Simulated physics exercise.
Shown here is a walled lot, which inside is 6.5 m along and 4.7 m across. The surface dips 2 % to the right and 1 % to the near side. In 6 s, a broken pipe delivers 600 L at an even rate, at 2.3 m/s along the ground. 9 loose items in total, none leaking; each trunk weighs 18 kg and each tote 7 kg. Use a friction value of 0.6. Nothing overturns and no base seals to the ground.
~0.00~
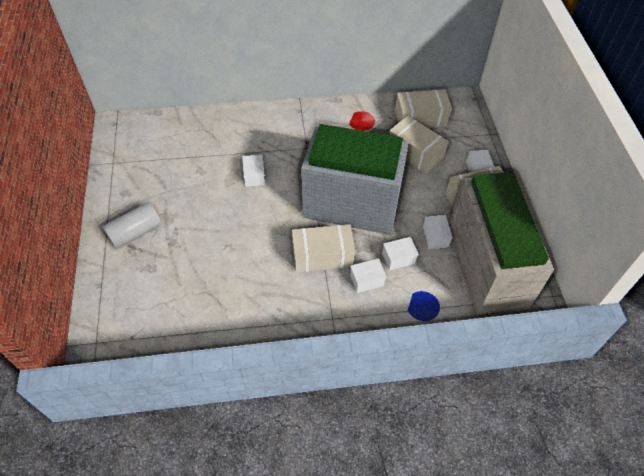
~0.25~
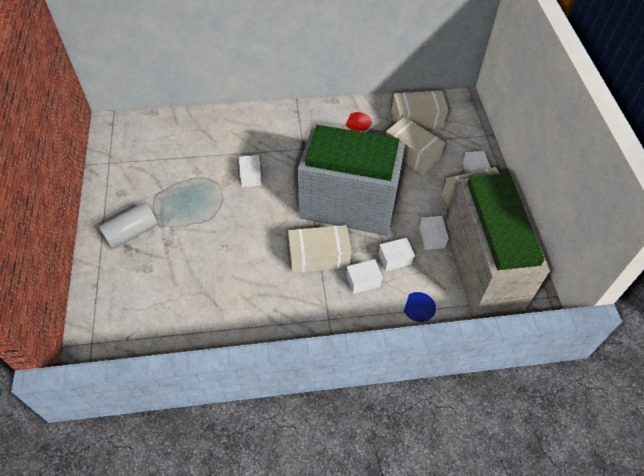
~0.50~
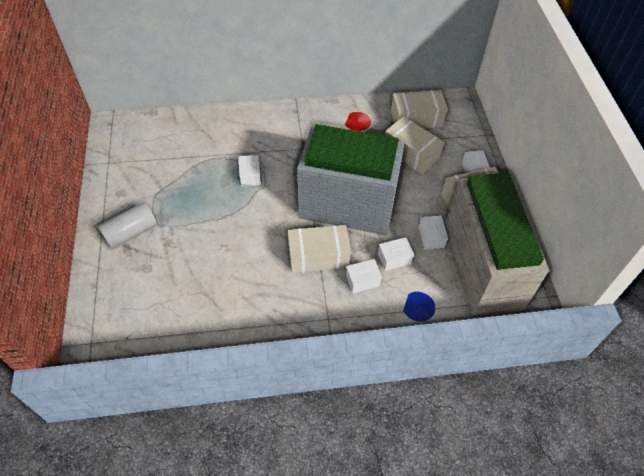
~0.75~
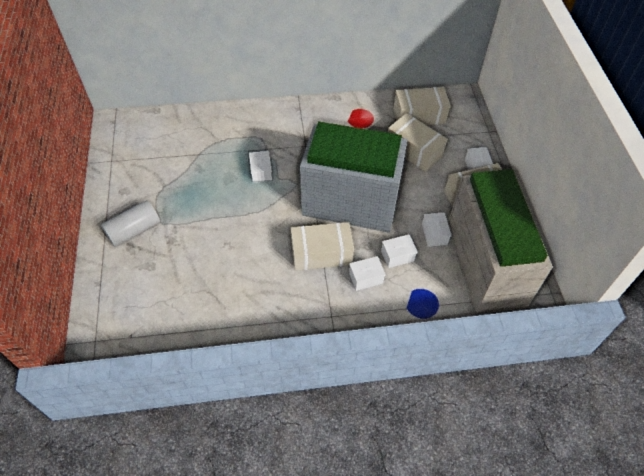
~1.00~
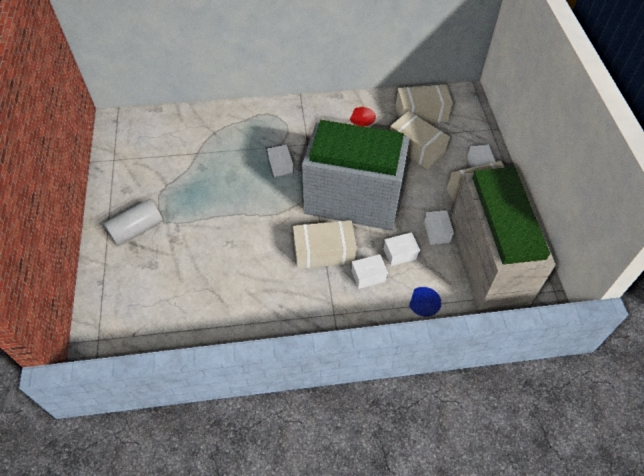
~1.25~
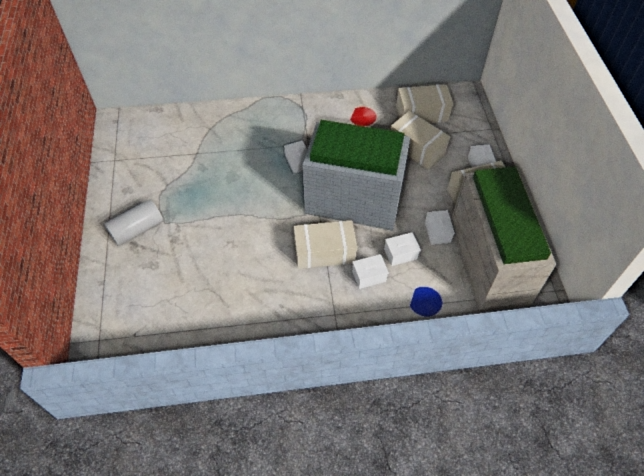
To begin with, a walled lot holding scattered boxes, two grass-topped blocks, and red and blue patches is dry. Water then appears beside the pale pipe on the left and spreads across the floor, surrounding a small white box, which slides right toward the central block while the other items stay put.
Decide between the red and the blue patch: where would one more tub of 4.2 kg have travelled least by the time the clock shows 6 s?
On the blue patch.
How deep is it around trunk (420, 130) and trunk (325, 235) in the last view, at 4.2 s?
First about 3 cm, second about 1 cm.
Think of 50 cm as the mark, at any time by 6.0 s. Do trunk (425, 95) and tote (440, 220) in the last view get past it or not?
Taking them one at a time, I'd say further, then not as far.
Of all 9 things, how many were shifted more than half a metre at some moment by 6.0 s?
By my count, 2.
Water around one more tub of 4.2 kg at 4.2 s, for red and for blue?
It'd be 9 cm for the first one and 0 cm for the second.
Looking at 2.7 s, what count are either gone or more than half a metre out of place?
Tally: 1.
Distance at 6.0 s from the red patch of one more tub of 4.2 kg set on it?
About 140 cm.
After 1.8 s on red it would be 0 cm off in 0 cm of water; on blue it would be 0 cm off in 0 cm of water.
After 2.7 s on red it would be 27 cm off in 3 cm of water; on blue it would be 0 cm off in 0 cm of water.
After 4.2 s on red it would be 47 cm off in 9 cm of water; on blue it would be 0 cm off in 0 cm of water.
After 6.0 s on red it would be 138 cm off in 6 cm of water; on blue it would be 0 cm off in 0 cm of water.
